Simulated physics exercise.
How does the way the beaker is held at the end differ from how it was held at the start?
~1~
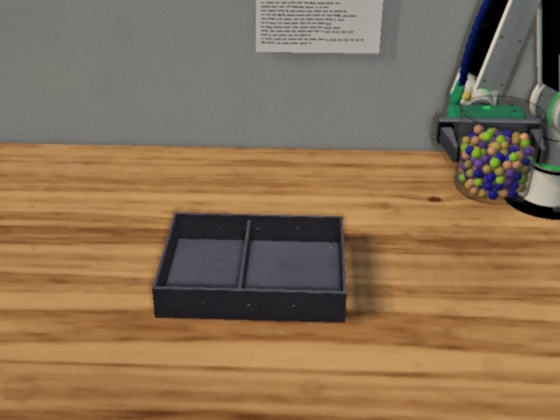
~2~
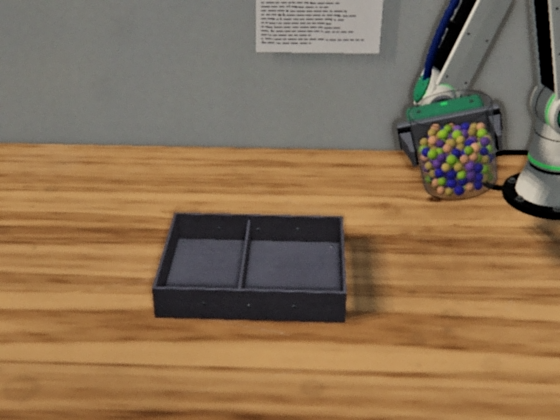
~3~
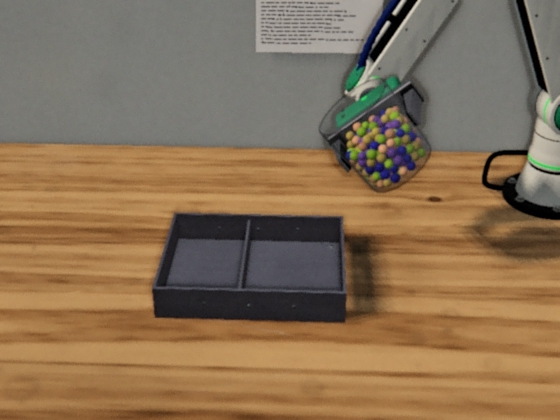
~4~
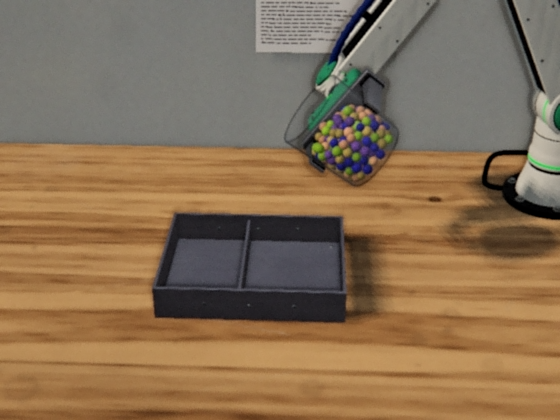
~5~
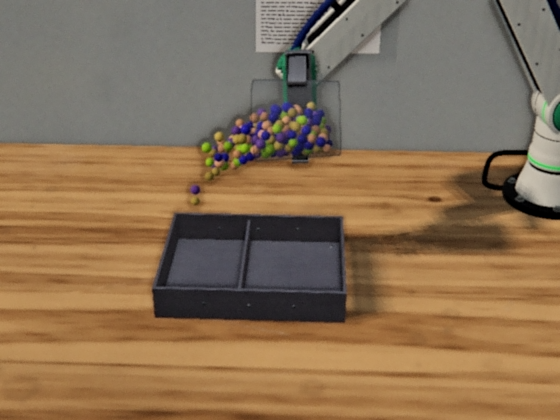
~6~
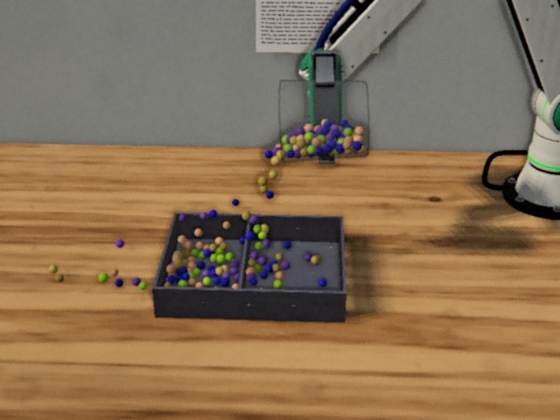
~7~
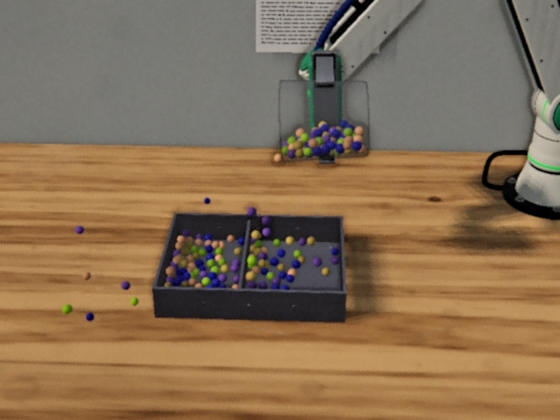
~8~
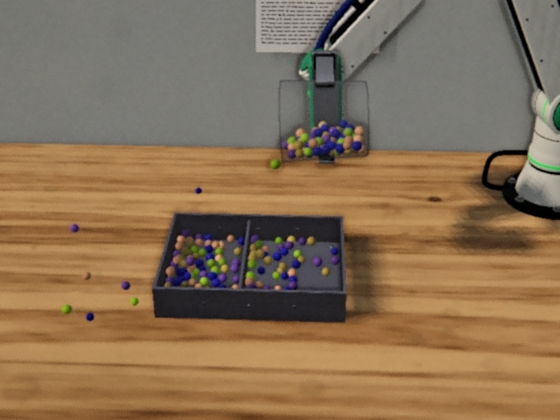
At the start the arm holds the beaker upright, but by the end it is tipped over on its side, with some sweets still inside.
